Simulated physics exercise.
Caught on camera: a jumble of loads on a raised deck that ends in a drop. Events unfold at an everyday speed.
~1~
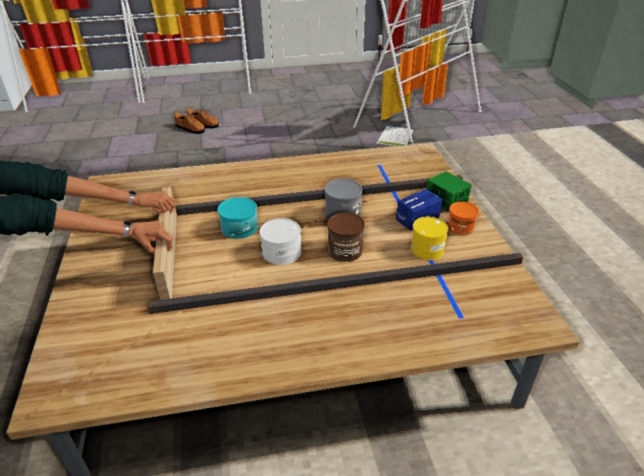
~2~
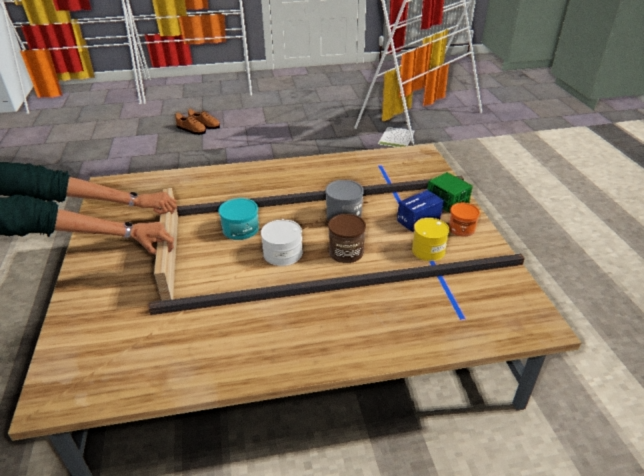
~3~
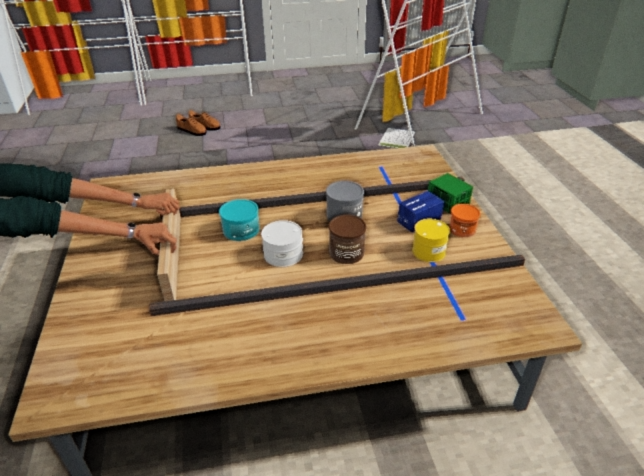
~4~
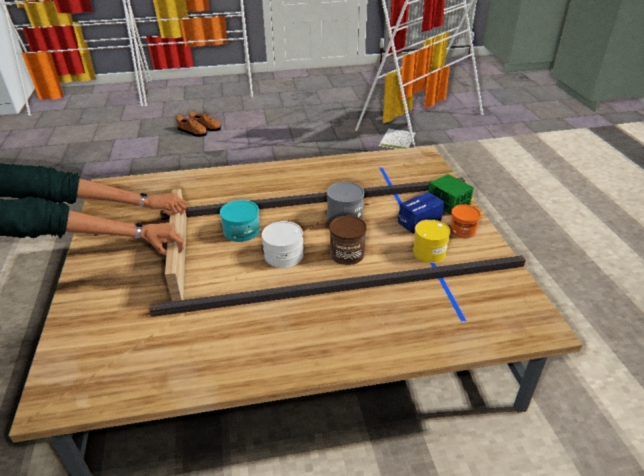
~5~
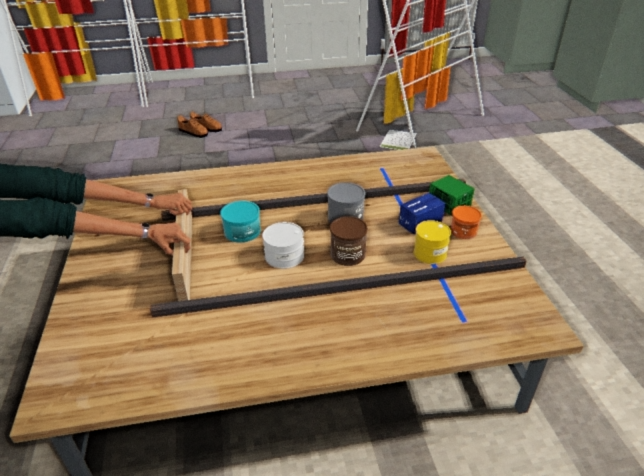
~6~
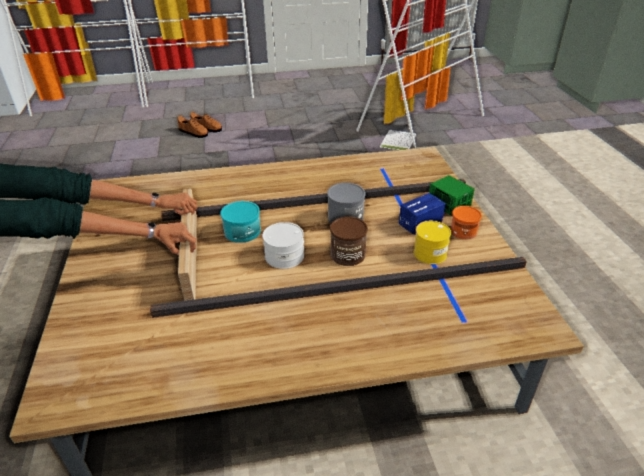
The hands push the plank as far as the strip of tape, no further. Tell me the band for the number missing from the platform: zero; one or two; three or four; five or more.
That band is one or two.
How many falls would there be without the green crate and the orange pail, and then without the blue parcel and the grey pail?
It would be 0 and 0.
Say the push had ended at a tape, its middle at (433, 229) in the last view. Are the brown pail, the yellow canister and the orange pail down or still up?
Looking at each: The brown pail remains on top, the yellow canister remains on top, the orange pail remains on top.
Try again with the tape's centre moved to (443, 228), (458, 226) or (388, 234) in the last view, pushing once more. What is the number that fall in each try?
Going through them in order, you'd see 1, 5 and 0.
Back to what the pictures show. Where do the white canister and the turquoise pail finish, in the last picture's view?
The white canister stops around (438, 225); the turquoise pail around (424, 203).
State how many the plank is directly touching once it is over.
All in all, 3.
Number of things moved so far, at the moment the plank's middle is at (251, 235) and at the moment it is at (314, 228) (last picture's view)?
Tally at point one: 1; at point two: 4.
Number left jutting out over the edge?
The total here is 0.
Early on, none off yet; green crate at rest near (451, 195); orange pail at rest near (466, 223); blue parcel at rest near (422, 214).
Finally, the number that fall off is one or two; lost, green crate.
